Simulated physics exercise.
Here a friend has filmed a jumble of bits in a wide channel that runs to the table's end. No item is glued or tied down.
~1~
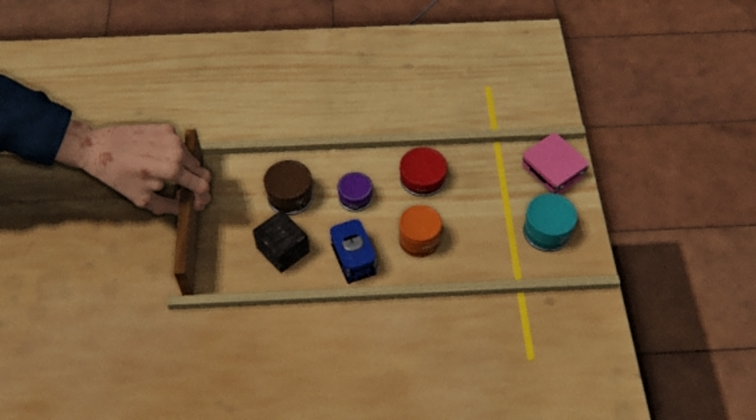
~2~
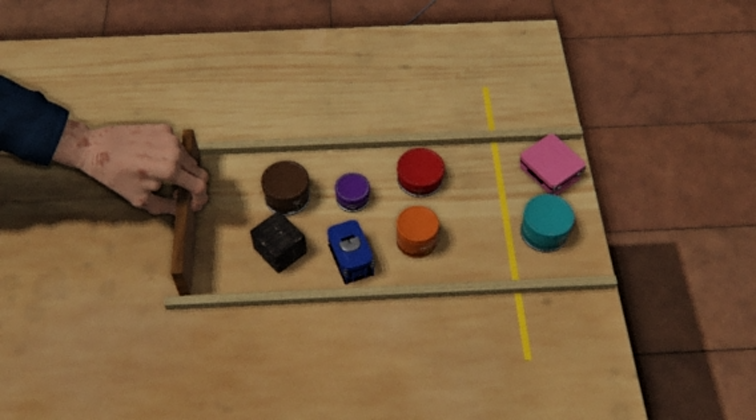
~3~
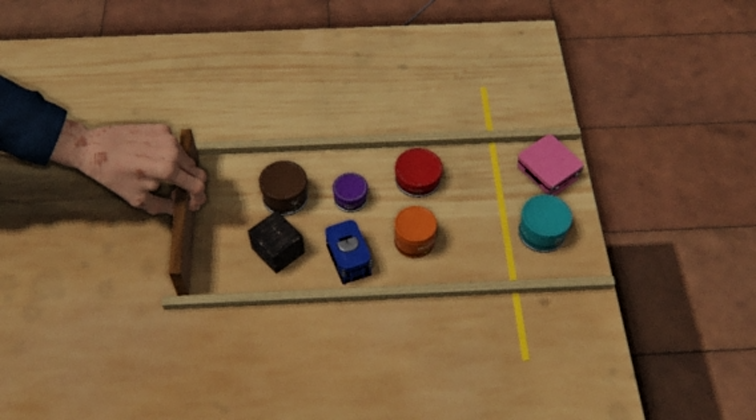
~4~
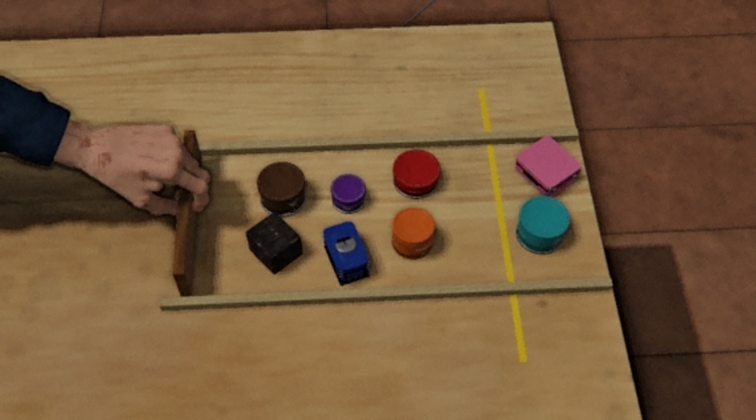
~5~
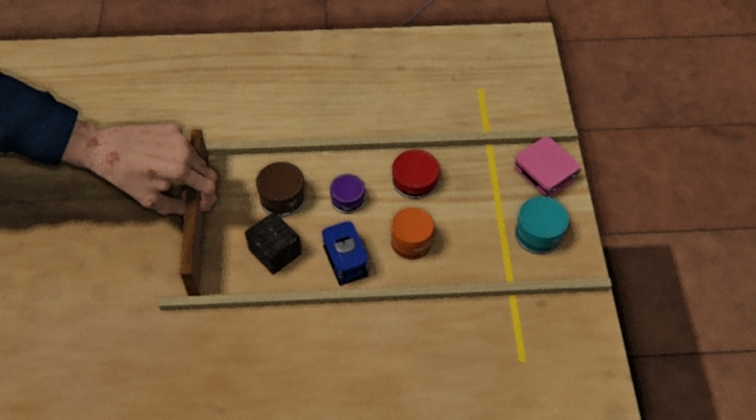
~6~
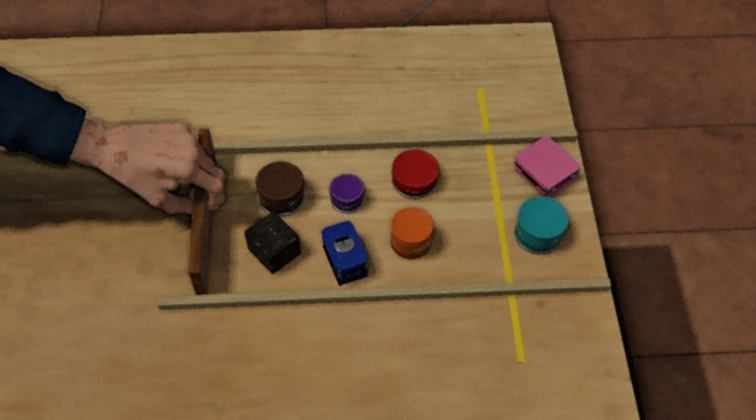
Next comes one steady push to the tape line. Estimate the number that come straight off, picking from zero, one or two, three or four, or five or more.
The push knocks just one or two off.
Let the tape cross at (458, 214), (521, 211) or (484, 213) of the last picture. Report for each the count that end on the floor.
0, 2, 1.
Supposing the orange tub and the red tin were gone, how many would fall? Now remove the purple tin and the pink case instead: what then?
0, then 1.
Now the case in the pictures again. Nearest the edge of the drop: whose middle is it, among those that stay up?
Answer: The orange tub.
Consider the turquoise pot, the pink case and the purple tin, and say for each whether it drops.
Taking them in turn, the turquoise pot ends up down, then the pink case is still there, and finally the purple tin is still there.
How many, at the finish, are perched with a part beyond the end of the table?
2.
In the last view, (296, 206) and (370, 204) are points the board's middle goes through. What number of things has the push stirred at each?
Counts: 4 and 6.
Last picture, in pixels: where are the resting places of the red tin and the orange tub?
You'll find the red tin at roughly (515, 156) and the orange tub at roughly (594, 229).
Soon after, none off yet; pink case at rest near (546, 168); turquoise pot at rest near (541, 226); red tin at rest near (415, 174).
Then, none off yet; pink case at rest near (546, 168); turquoise pot at rest near (541, 226); red tin moved a little near (439, 167).
Further on, none off yet; pink case at rest near (548, 168); turquoise pot moved about its own width near (595, 221); red tin moved well along near (492, 157).
At rest, the number that fall off is one or two; fallen, turquoise pot.
